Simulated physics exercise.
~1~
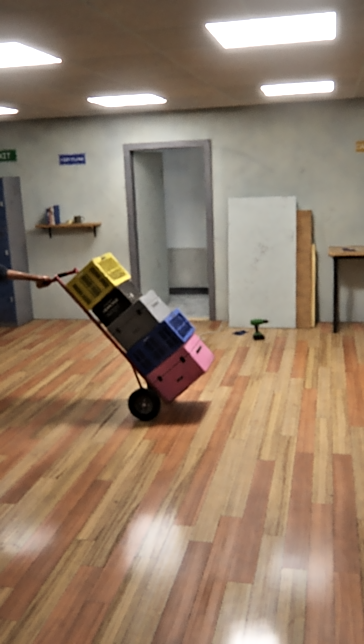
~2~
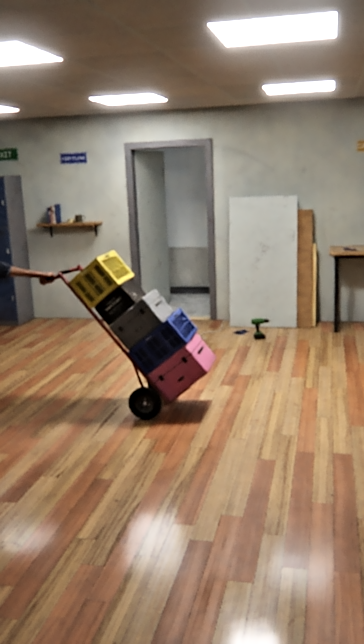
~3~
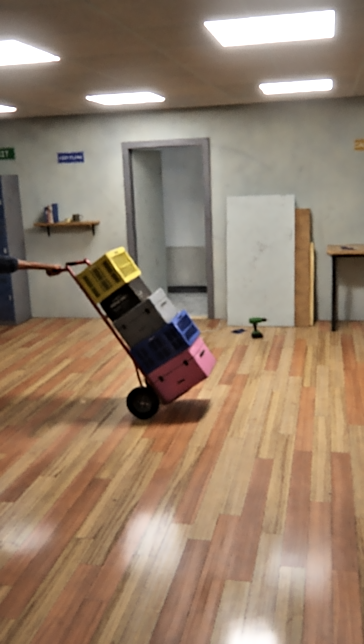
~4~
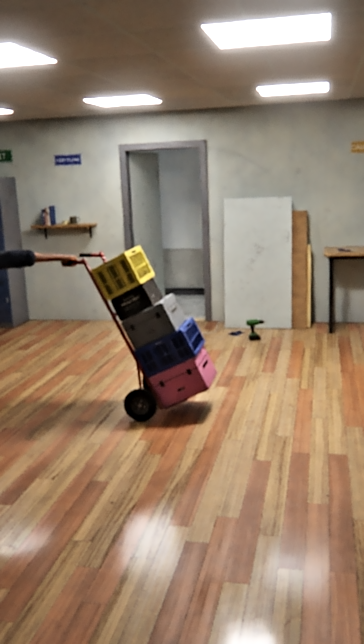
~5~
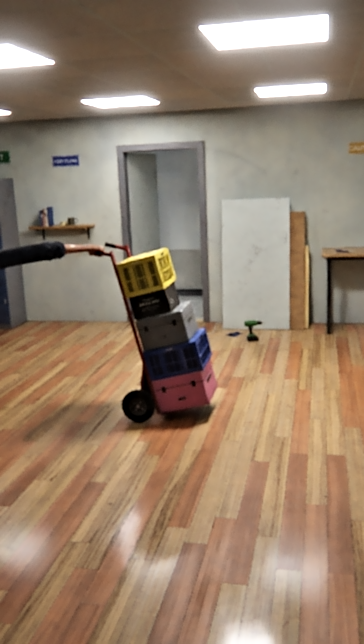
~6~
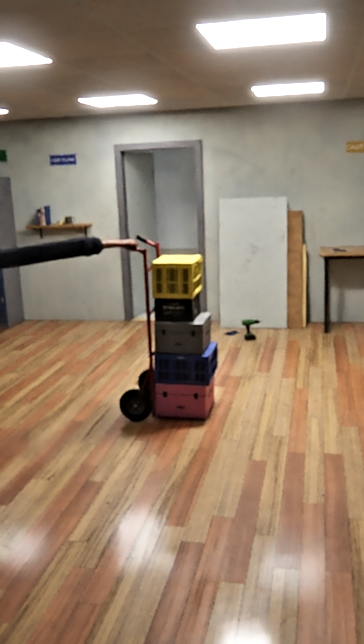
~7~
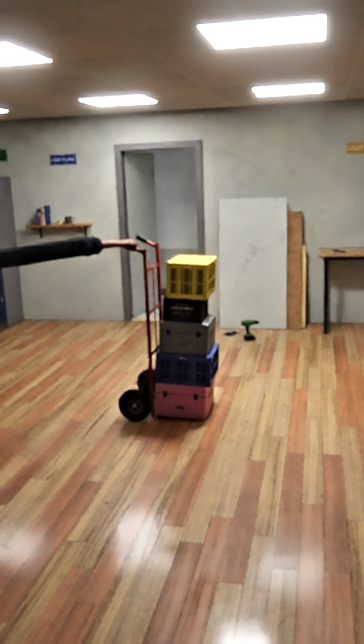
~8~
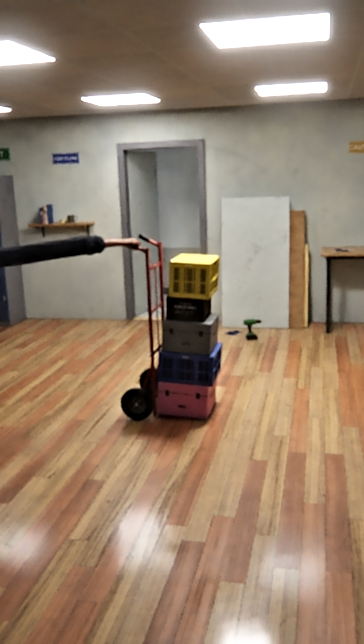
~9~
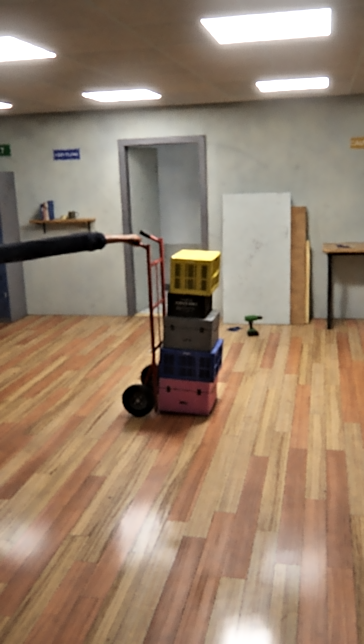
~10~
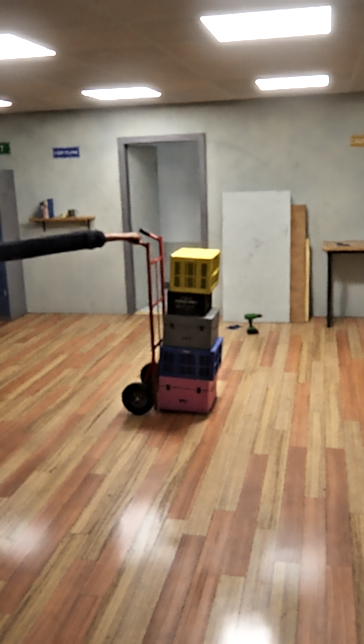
A red hand truck stacked with five crates and boxes was leaning back to the left until an arm tipped it upright. As it came to a stop, the yellow crate on top slid a little to the right, but the stack stayed standing.
